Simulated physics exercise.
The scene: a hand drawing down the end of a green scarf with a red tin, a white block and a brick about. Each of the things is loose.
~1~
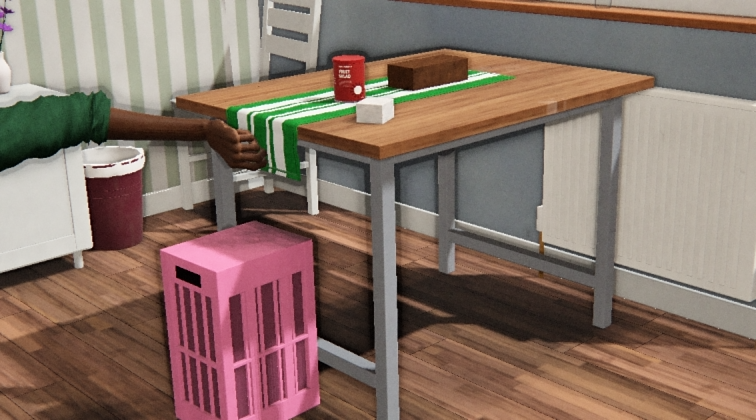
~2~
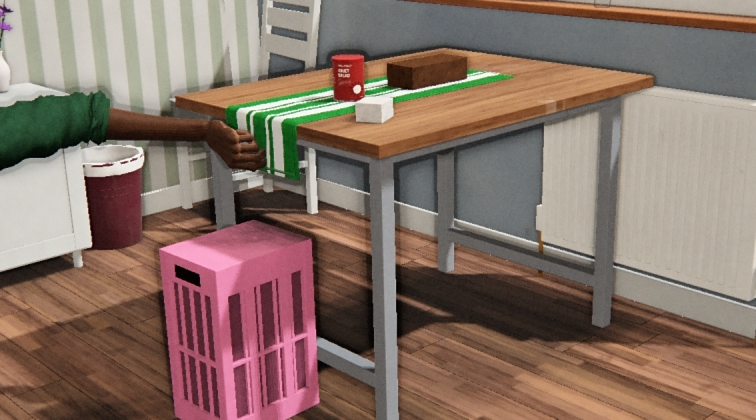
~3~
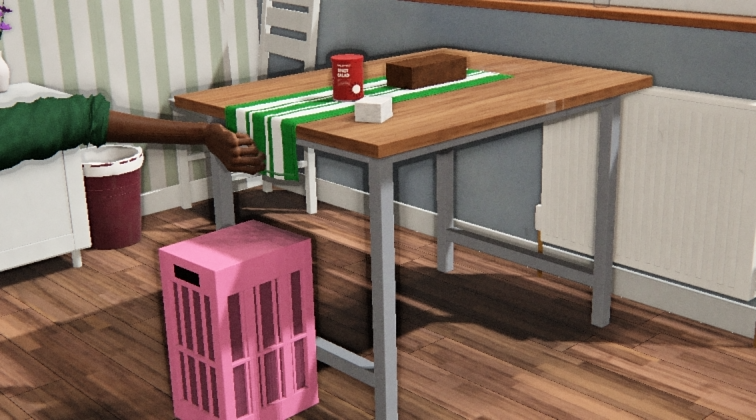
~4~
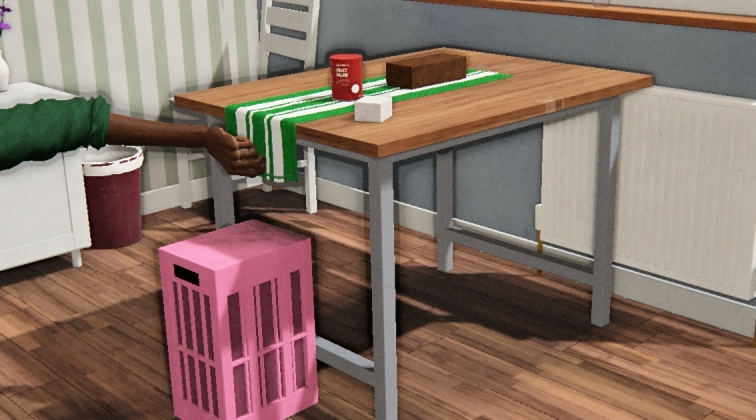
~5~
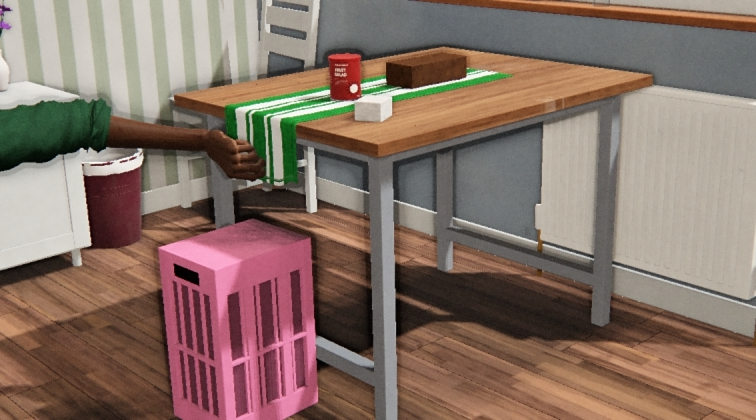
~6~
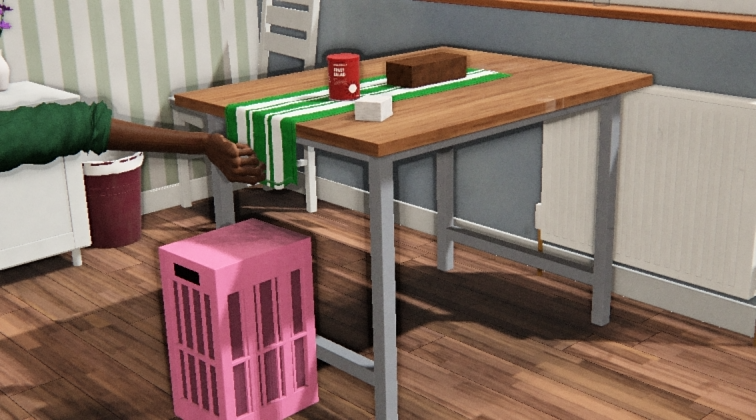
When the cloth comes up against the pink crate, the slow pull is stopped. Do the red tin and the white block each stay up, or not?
Taking each: The red tin stays up, the white block stays up.
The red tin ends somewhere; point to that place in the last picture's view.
Its centre point is at (298, 86).
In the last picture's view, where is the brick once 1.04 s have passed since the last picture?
You'd find it somewhere around (400, 75).
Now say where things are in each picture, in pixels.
In the first frame, scarf end (300, 181); red tin (349, 58); white block (375, 101); brick (428, 60); top of the crate (233, 255).
In the second frame, scarf end (300, 180), far hem (515, 77); white block (374, 100); white block stands beside the cloth.
In the third frame, scarf end (299, 181); red tin (347, 57).
In the fourth frame, scarf end (298, 182), far hem (514, 76); white block (373, 99).
In the fifth frame, scarf end (297, 184); red tin (345, 56).
In the sixth frame, scarf end (297, 185), far hem (513, 76); red tin (343, 56); white block (373, 98); top of the crate (232, 253).
Then, 0.30 s later than the last view, hem going down; tin moved a little; block as before.
Then, 0.60 s later than the last view, hem going down; tin carried along near (312, 84); block as before.
Then, 1.04 s later than the last view, hem on the crate; tin carried along near (300, 86); block as before.
Finally, hem on the crate; tin carried along near (298, 86); block as before. The red tin remains up there and the white block keeps clear of the edge.
